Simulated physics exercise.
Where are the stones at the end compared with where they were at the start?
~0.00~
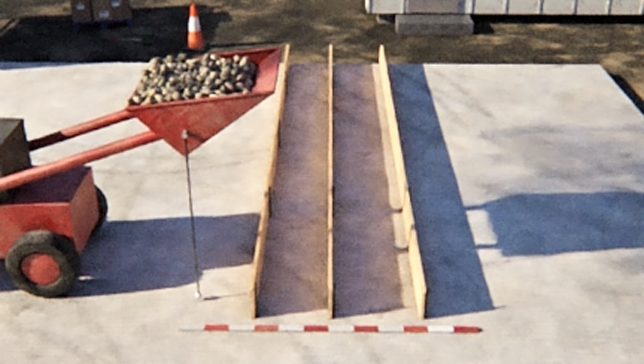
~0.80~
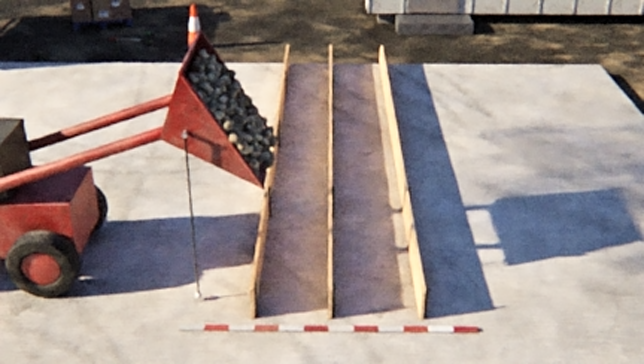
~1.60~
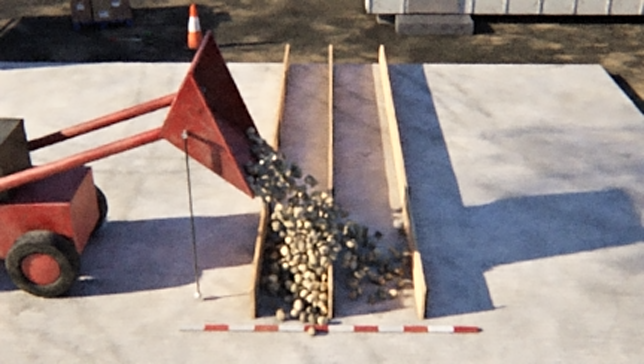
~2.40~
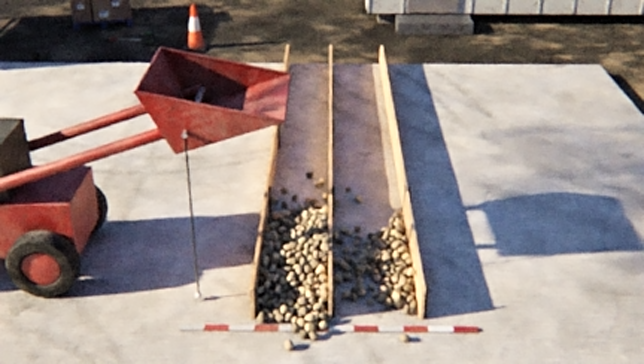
At the start the stones were heaped in the raised red bucket on the left. By the end they lay lower down and further right, on the ground between the wooden boards, with a few just beyond the front ends.
